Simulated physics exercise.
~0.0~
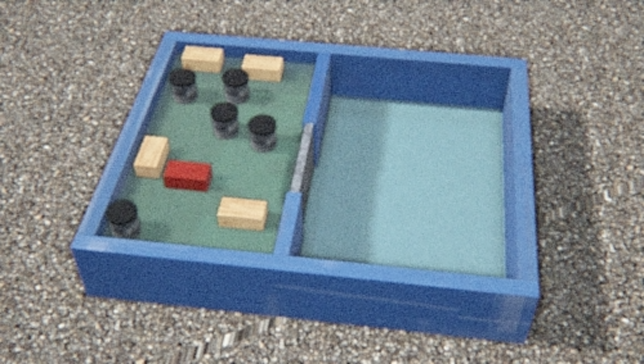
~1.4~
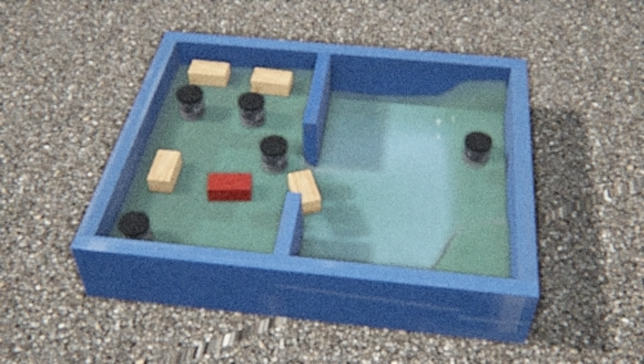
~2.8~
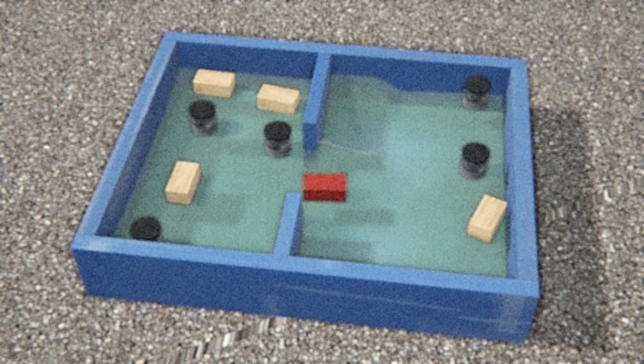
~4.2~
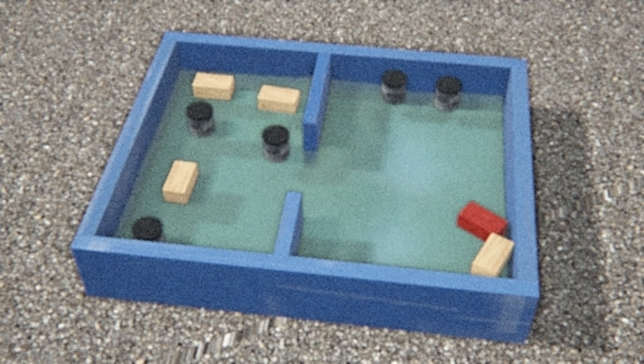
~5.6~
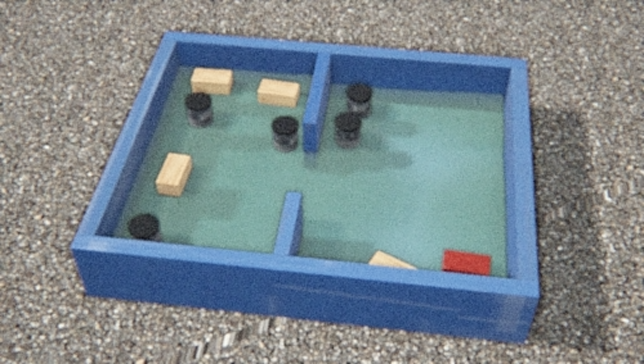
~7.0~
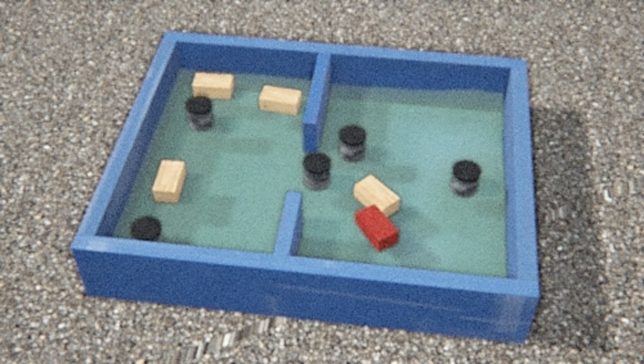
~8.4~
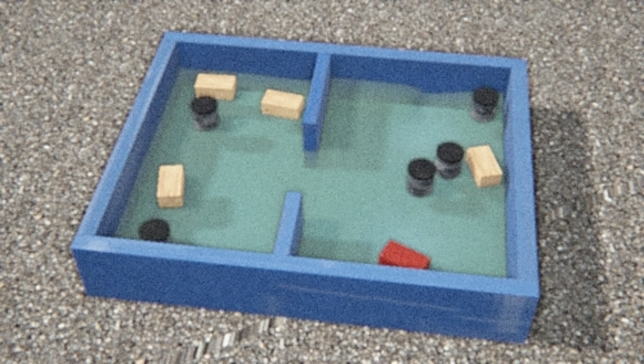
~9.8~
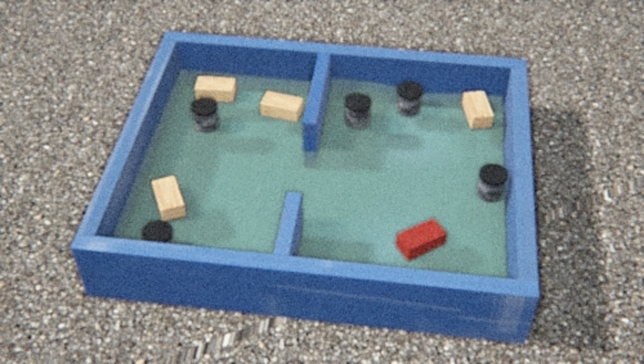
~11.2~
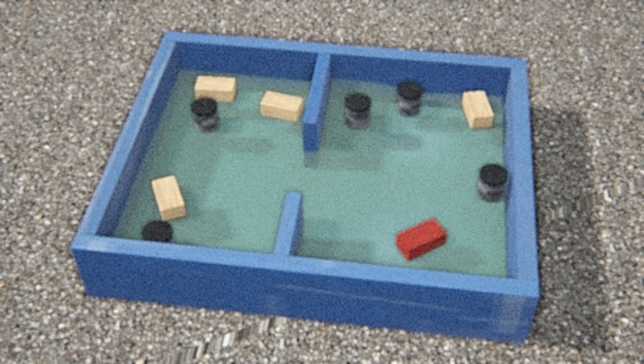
On a gravelly surface, a blue-walled tank sits split by a divider, with tan blocks, one red block and black-topped pails crowded in the left part and the right part clear. The barrier in the divider's gap disappears, and water spreads rightward, carrying a pail and then a tan block through. The red block follows, drifts to the near right corner and swings back left along the near wall. Another pail slips through the opening as the floating items circle. Finally everything settles, with the red block afloat near the front of the right part.
